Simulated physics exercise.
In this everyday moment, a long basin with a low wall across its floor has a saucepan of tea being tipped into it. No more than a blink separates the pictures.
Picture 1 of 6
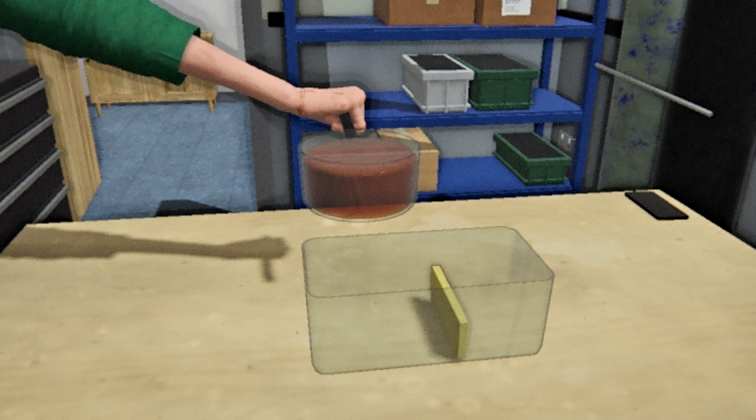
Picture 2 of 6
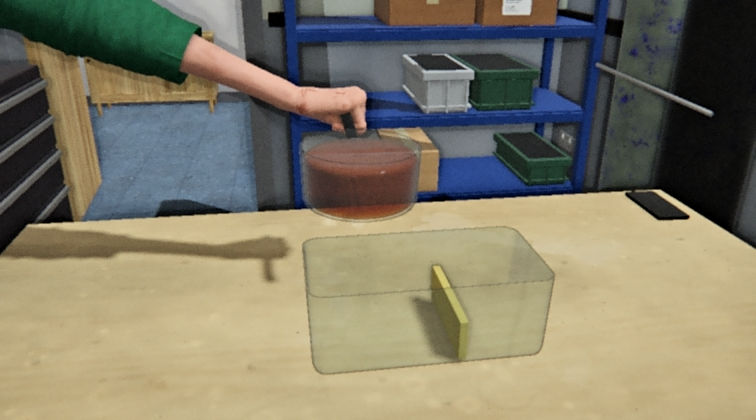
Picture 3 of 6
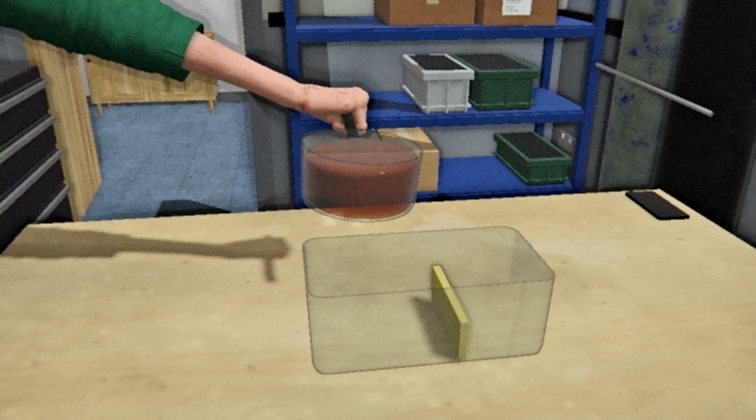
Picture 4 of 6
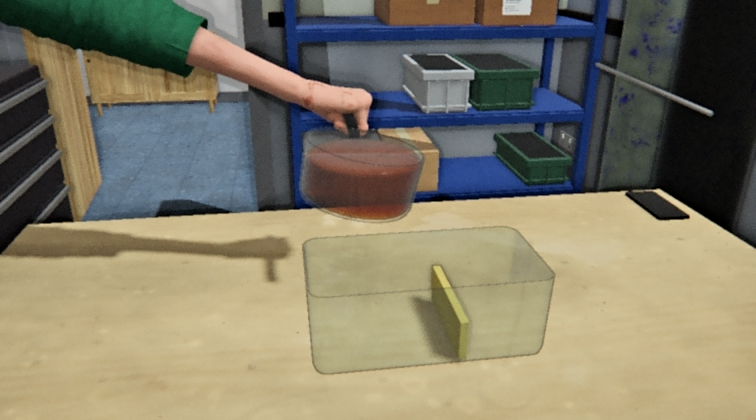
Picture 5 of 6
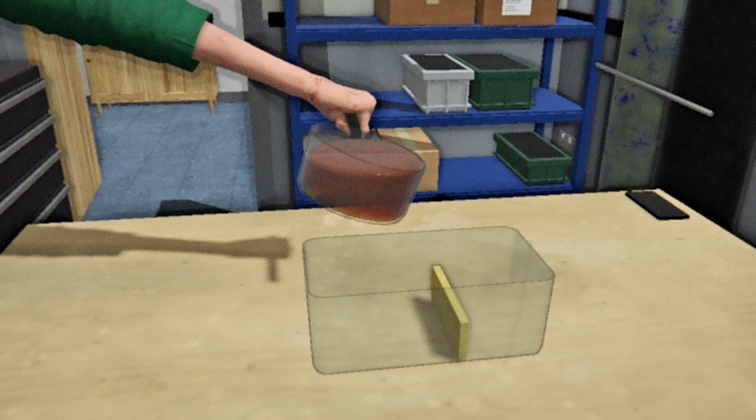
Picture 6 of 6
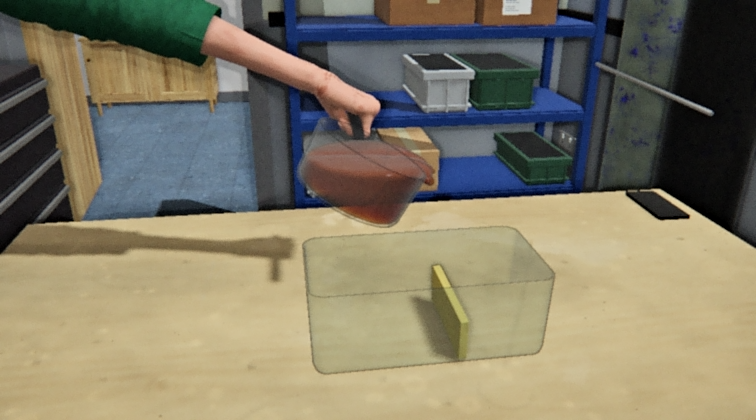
A hand in a green sleeve, reaching in from the left, holds a clear round pan of reddish-brown tea above a wooden table and gradually tilts it to the right, the liquid shifting toward that side. Below sits a long transparent basin with a low yellow wall across its floor. The steady view faces a workshop with blue shelves holding boxes and grey and green bins.
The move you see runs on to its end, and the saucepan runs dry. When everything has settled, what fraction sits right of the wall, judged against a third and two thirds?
The share right of the wall lands inside the two marks of one third and two thirds.
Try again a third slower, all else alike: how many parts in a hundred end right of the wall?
Around 65 percent ends up there.
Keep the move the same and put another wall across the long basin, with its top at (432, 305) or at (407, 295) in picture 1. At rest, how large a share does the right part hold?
About 75 % and 95 %.
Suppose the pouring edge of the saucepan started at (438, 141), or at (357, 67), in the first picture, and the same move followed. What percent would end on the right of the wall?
75 and 5 per cent.
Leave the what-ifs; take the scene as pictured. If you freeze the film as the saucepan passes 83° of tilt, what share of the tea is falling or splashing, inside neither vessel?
Share in flight: Approx. 35 %.
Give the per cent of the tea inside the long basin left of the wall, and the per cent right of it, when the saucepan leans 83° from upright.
Split is about 5 % to the left and 30 % to the right.
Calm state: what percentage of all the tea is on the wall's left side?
I'd put it at around 45 %.
A moment on, the saucepan is tipped on its side and 33 per cent is still to pour, 3 is left of the wall and 29 right of it.
Next, the saucepan is tipped right over and 8 per cent is still to pour, 28 is left of the wall and 57 right of it.
Then the saucepan is tipped right over and 1 per cent is still to pour, 41 is left of the wall and 56 right of it.
Later the saucepan is tipped right over and 0 per cent is still to pour, 43 is left of the wall and 55 right of it.
Finally, 44 per cent lies left of the wall, 55 right of it and 1 outside.
